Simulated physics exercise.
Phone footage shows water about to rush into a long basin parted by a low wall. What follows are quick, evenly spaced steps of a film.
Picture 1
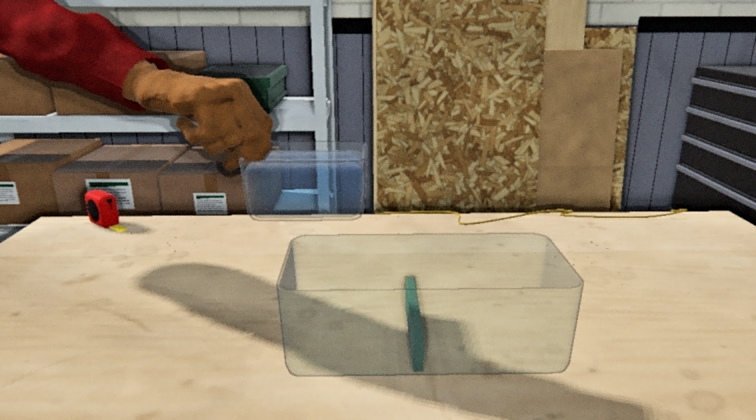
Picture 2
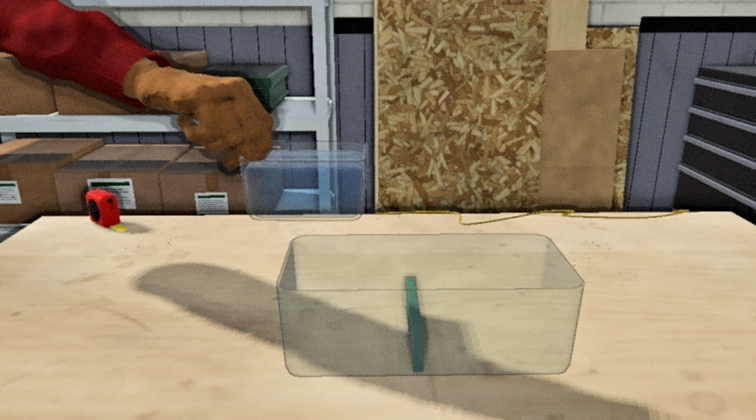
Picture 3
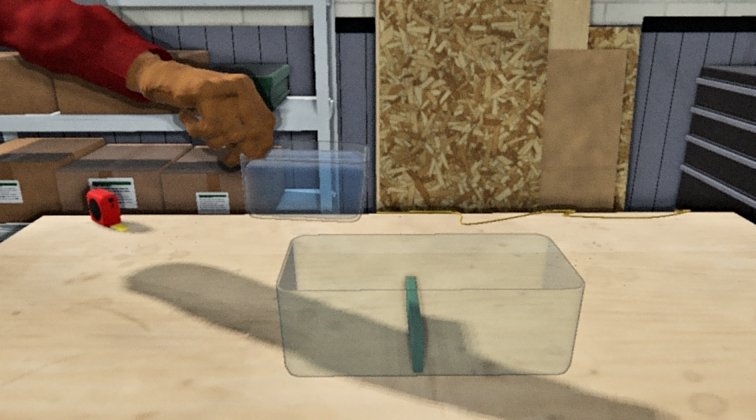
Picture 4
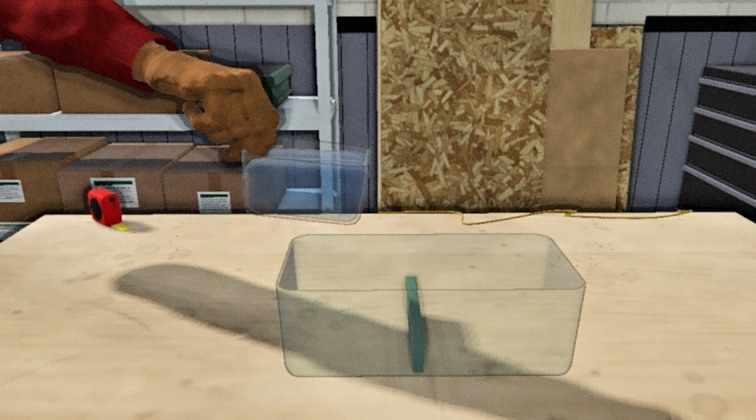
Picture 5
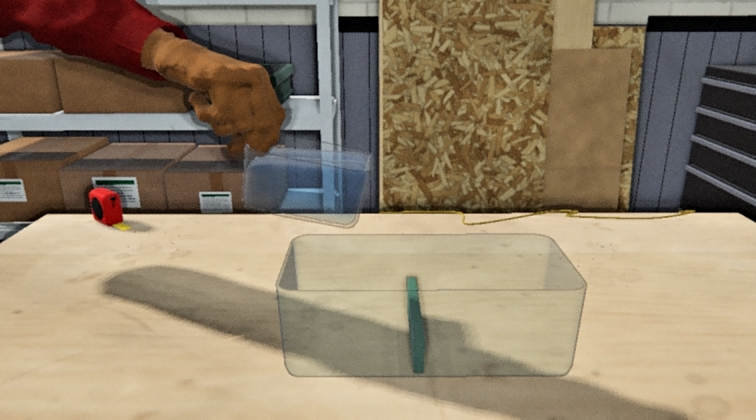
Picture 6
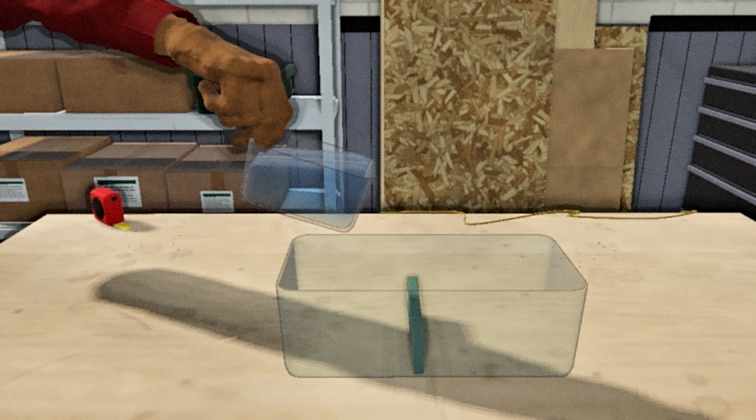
A gloved hand above a workbench slowly tilting a small clear container of bluish water rightward beside a long, divided transparent basin.
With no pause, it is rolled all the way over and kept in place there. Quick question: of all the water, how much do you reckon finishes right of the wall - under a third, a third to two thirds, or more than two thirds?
I'd say a third to two thirds.
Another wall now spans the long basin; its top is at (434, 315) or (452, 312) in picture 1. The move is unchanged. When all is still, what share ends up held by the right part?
Roughly 20 % and 10 %.
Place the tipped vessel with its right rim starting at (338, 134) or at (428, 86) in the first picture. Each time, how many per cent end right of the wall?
Roughly 10 per cent, then roughly 85 per cent.
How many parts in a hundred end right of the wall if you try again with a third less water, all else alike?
Roughly 15 in a hundred.
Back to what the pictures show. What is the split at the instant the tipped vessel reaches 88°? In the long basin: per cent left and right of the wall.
15 per cent left, 30 per cent right.
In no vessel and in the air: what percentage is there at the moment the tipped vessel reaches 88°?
I'd put it at roughly 30 percent of it.
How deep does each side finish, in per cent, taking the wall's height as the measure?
Left side 30 percent, right side 20 percent.
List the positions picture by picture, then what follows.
In the first picture, tilt 0°; pouring edge (366, 152); surface from (251, 160) to (364, 159); the long basin's rim runs from (285, 262) to (564, 259); the wall's top is at (414, 304).
In the second picture, tilt 1°; pouring edge (366, 153); surface from (251, 159) to (365, 159).
In the third picture, tilt 3°; pouring edge (367, 155); surface from (252, 158) to (365, 161).
In the fourth picture, tilt 7°; pouring edge (369, 159); surface from (253, 157) to (366, 160).
In the fifth picture, tilt 12°; pouring edge (371, 164); surface from (254, 158) to (370, 162).
In the sixth picture, tilt 18°; pouring edge (373, 171); surface from (257, 157) to (373, 163); 1 per cent is over the edge.
A moment on, the tilt is 88° and 25 per cent is still to pour, 15 is left of the wall and 29 right of it.
Next, the tilt is 121° and 1 per cent is still to pour, 52 is left of the wall and 44 right of it.
Then the tilt is 122° and 0 per cent is still to pour, 54 is left of the wall and 45 right of it.
Later the tilt is 122° and 0 per cent is still to pour, 54 is left of the wall and 45 right of it.
In the end 54 per cent lies left of the wall, 45 right of it and 1 outside.
